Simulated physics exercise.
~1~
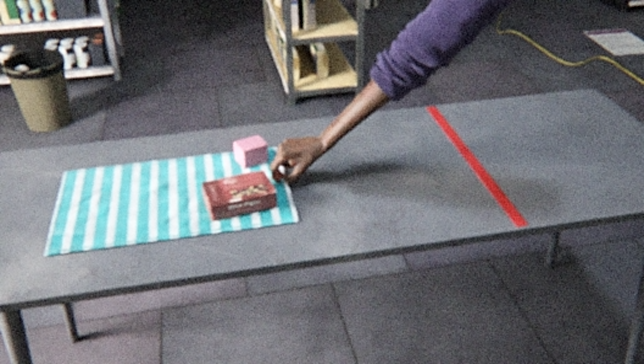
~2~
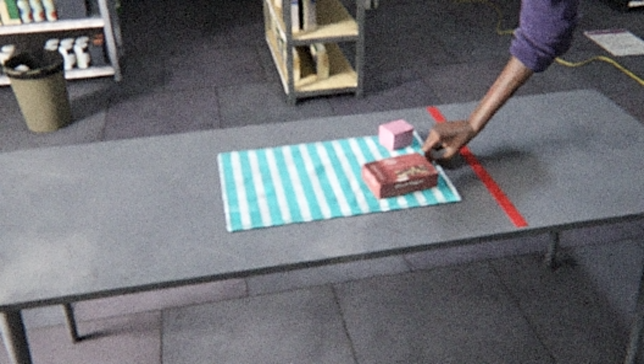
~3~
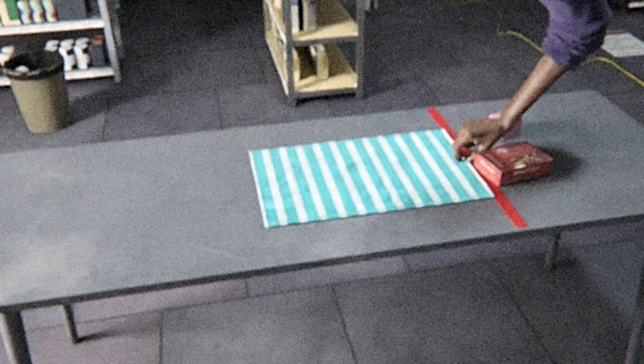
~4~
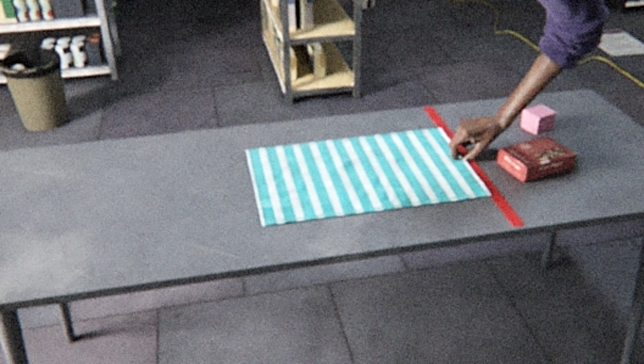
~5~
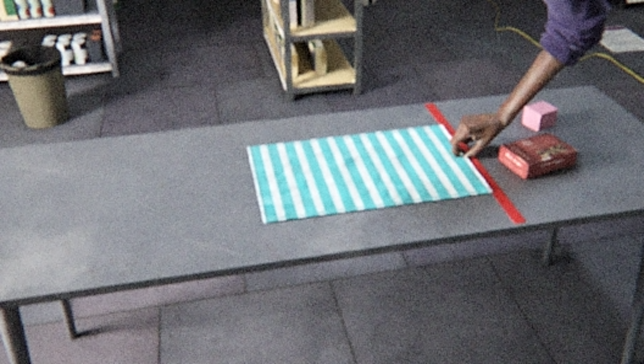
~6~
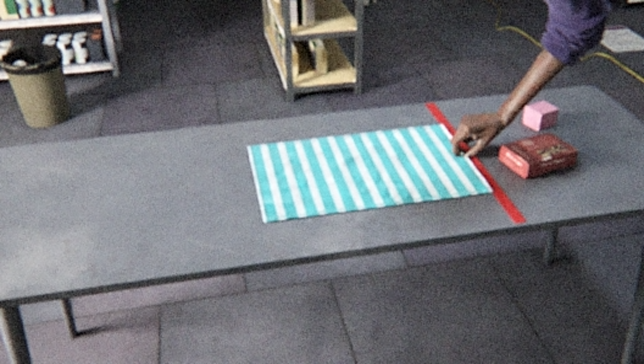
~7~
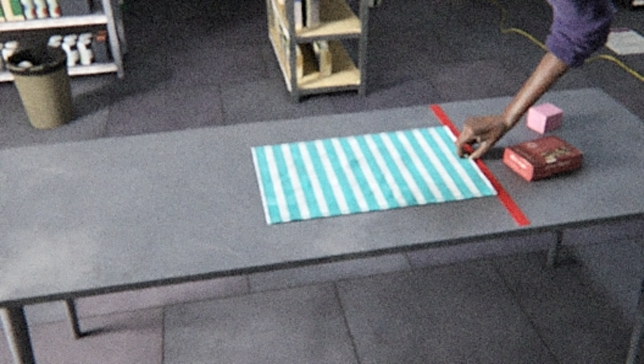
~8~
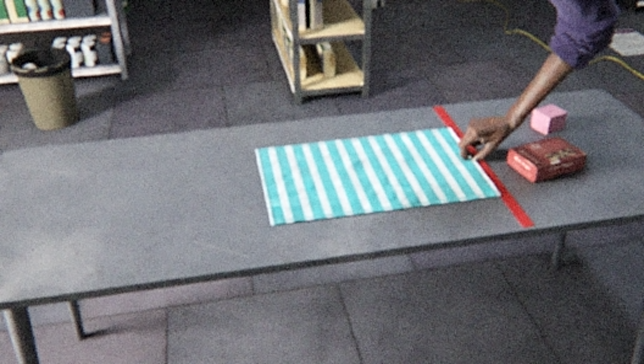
A striped turquoise cloth is pulled right to red tape, and both boxes slide off it.
